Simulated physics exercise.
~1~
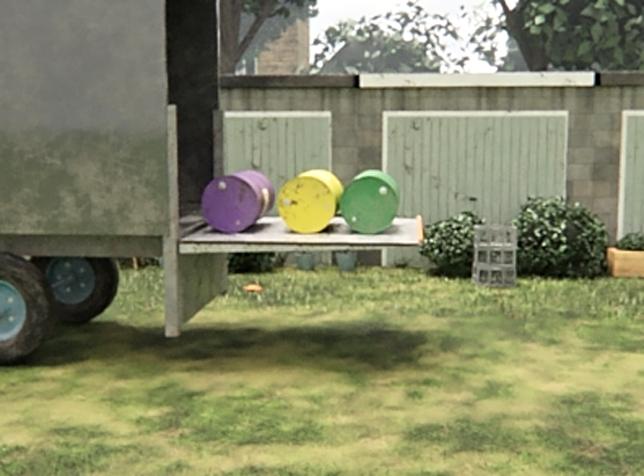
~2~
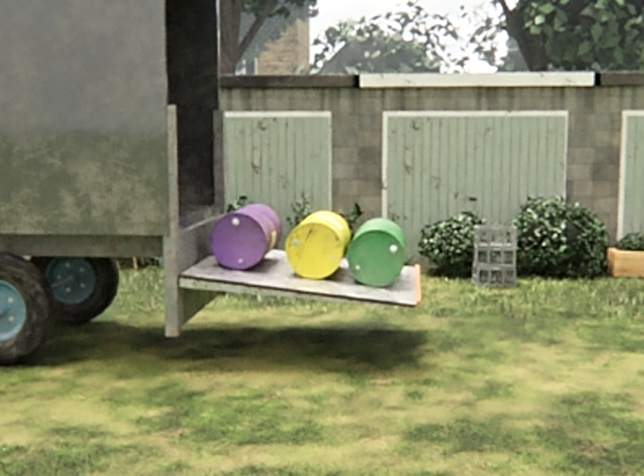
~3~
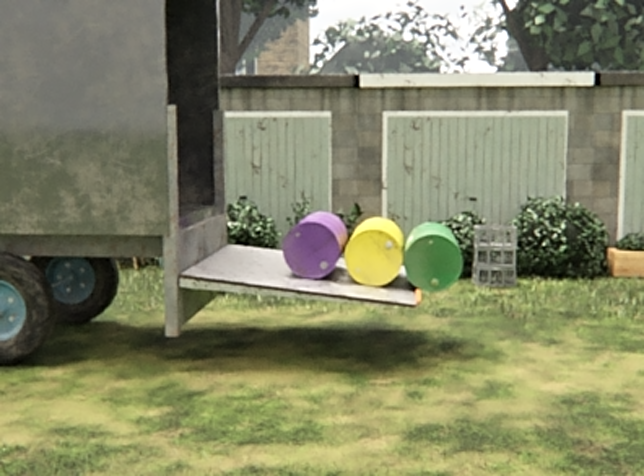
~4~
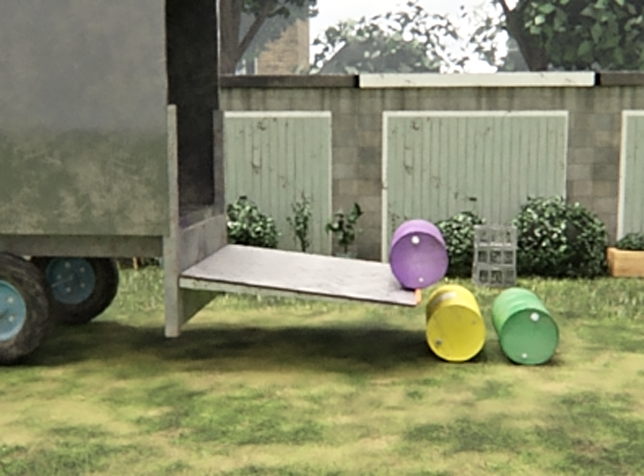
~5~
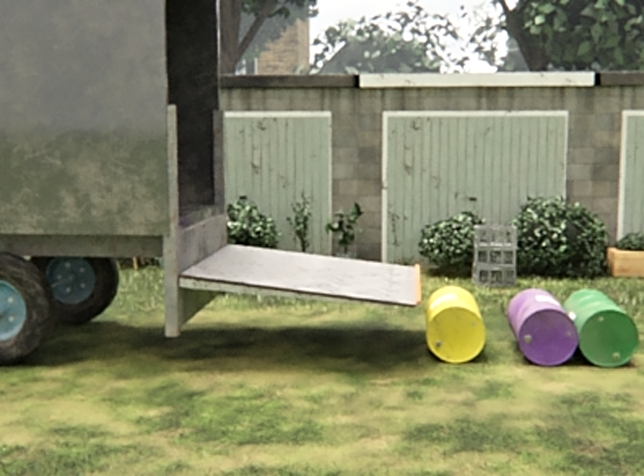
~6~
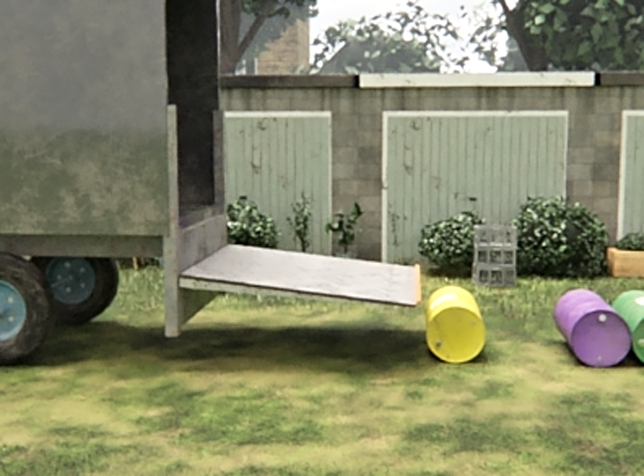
The footage shows purple, yellow and green drums on a lorry's tail-lift that lowers slightly and tips outwards, sending them rolling right and over its edge onto the grass, where yellow stays beside the lift while purple and green roll farther right, green partly leaving view.
